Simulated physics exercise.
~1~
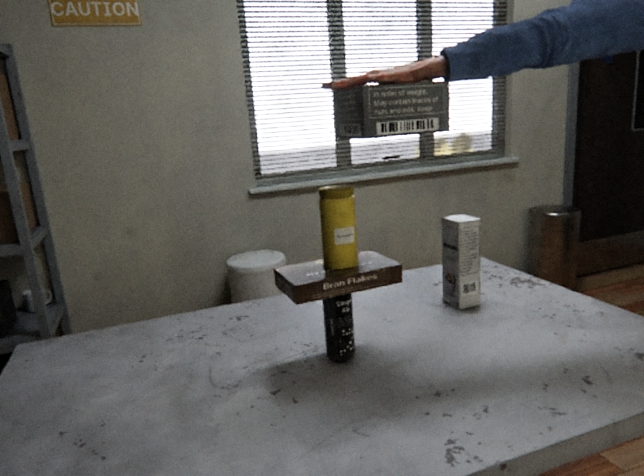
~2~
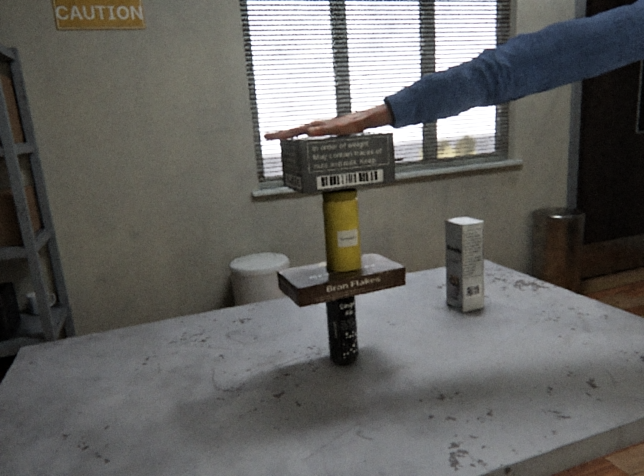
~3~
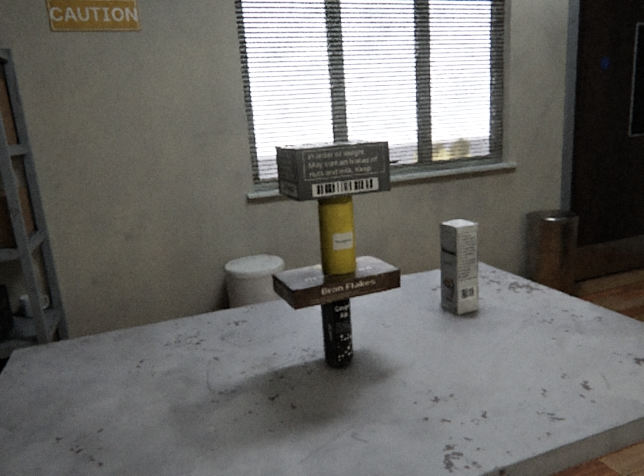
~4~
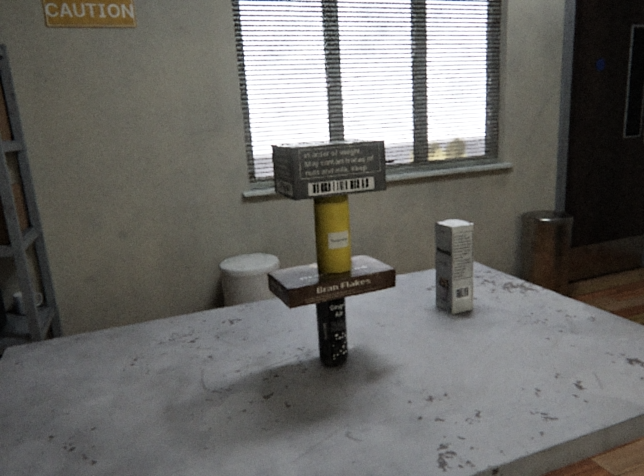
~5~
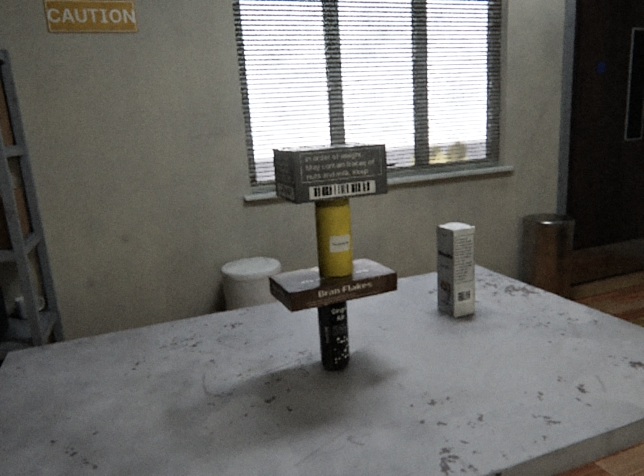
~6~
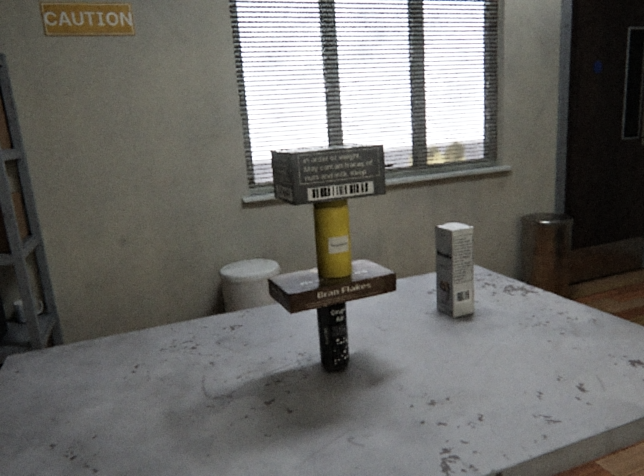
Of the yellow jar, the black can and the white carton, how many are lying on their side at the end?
None of them are lying on their side. The yellow jar, the black can and the white carton are all still upright at the end.
